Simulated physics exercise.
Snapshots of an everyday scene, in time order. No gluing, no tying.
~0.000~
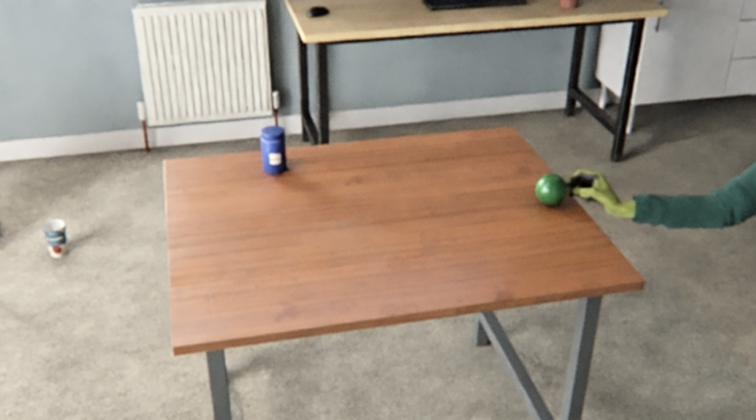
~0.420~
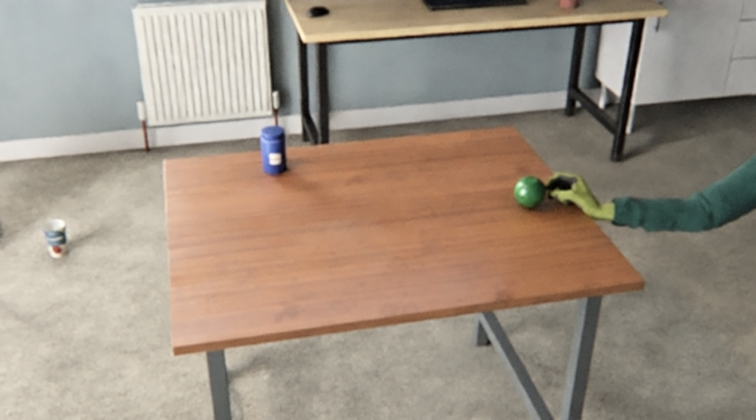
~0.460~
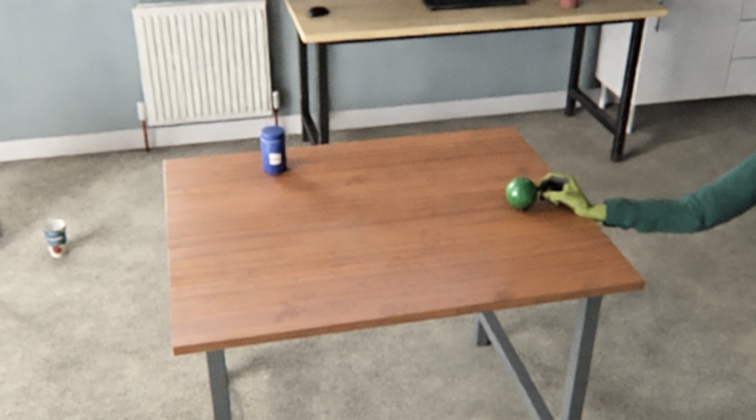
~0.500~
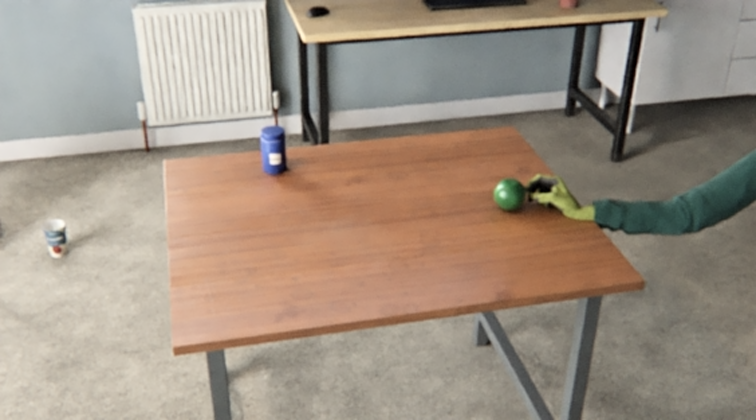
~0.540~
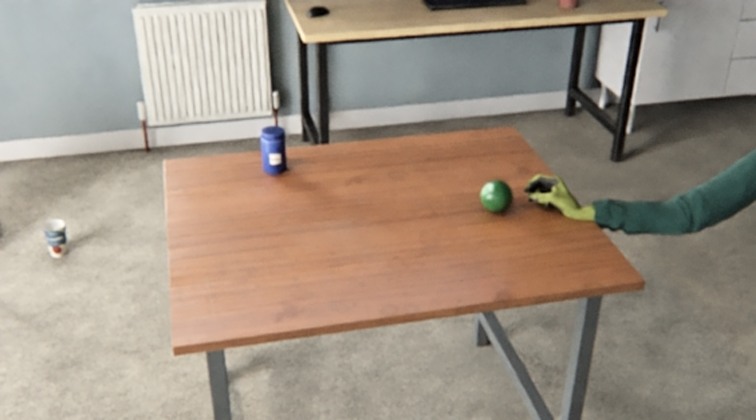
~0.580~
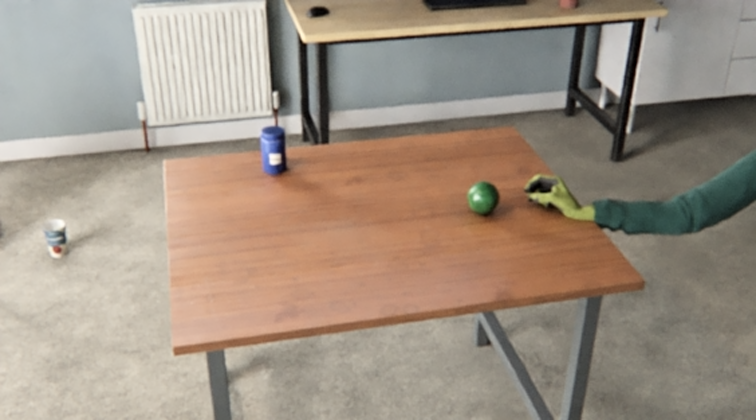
The clip opens on a wooden table with a blue container near the back and a gloved hand beside a round green object at the right. The hand moves left with the object, then stays near the table's right side while the object continues left, opening a gap between them.
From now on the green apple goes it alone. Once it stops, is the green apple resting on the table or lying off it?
It comes off the table.
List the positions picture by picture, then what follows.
In the first frame, under the hand; green apple (552, 190).
In the second frame, under the hand; green apple (530, 192).
In the third frame, under the hand; green apple (522, 193).
In the fourth frame, green apple (510, 194).
In the fifth frame, green apple (497, 196) shifted a little.
In the sixth frame, green apple (484, 197) shifted about its own width.
After 1.08 s, green apple shifted well along near (316, 217).
After 1.68 s, green apple now off the table.
In the end (2.1 s), off the table, green apple.
